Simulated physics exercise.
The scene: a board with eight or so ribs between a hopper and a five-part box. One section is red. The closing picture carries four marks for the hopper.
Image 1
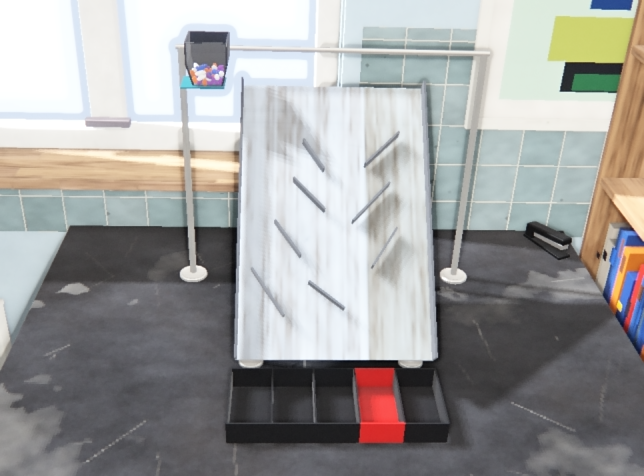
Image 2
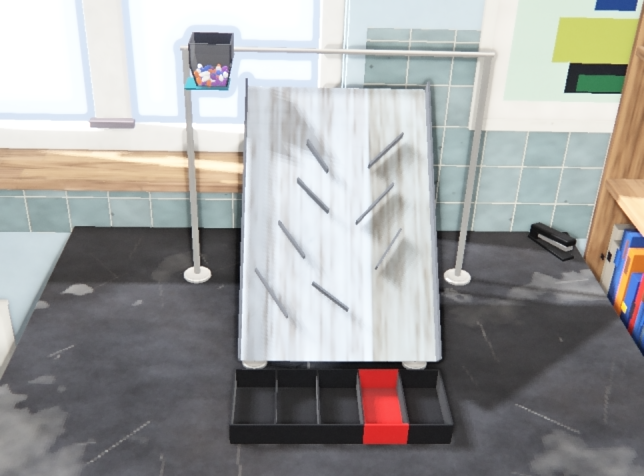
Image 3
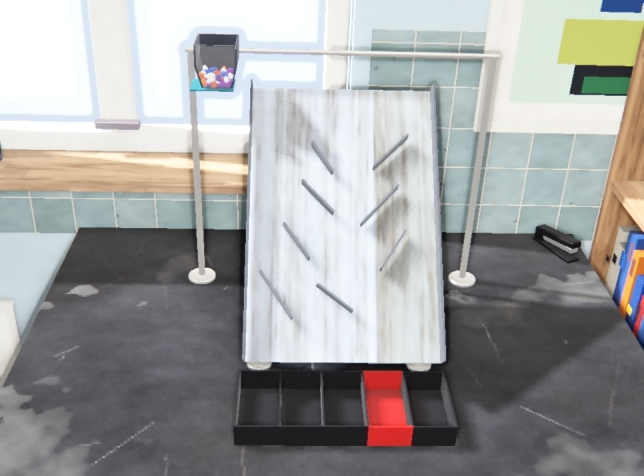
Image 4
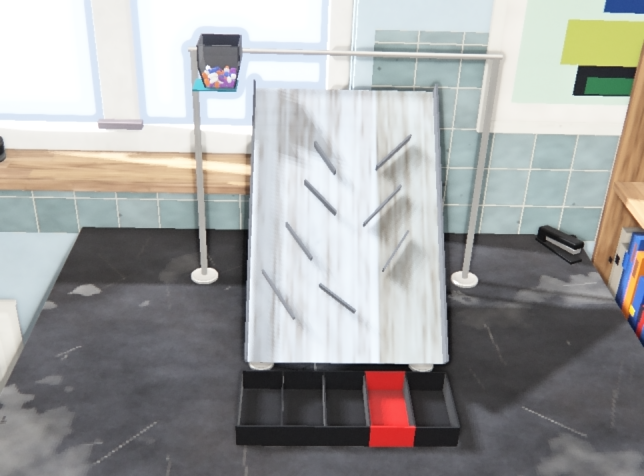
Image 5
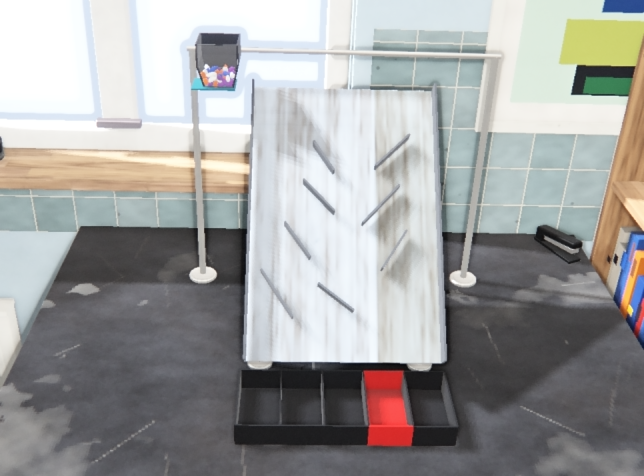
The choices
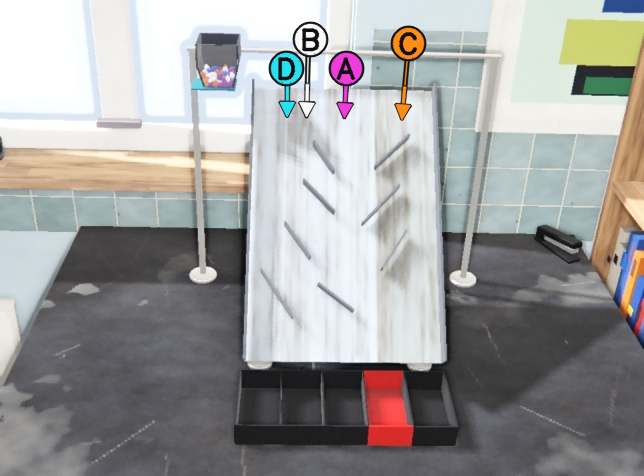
A tilted board with gray ribs stood behind a black box with one red section, a bin of colorful pieces at upper left; nothing moved except the view, which shifted very slightly.
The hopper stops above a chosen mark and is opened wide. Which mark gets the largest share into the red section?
Go for A.
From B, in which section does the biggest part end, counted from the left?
The fourth from the left.
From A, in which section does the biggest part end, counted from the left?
The fourth.
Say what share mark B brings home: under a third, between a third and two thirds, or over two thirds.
Mark B gives between a third and two thirds.
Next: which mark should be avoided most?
Mark D.
On the marked copy, mark A meets the board at (344, 112); mark B meets the board at (306, 111); mark C meets the board at (402, 114); mark D meets the board at (287, 111).
With A, roughly two thirds in the red section, roughly a quarter in other sections.
With B, roughly half in the red section, roughly a third in other sections, about a tenth held on the board.
With C, roughly half in the red section, roughly a third in other sections, about a tenth outside the box.
With D, roughly a quarter in the red section, the larger part in other sections, just a few outside the box.
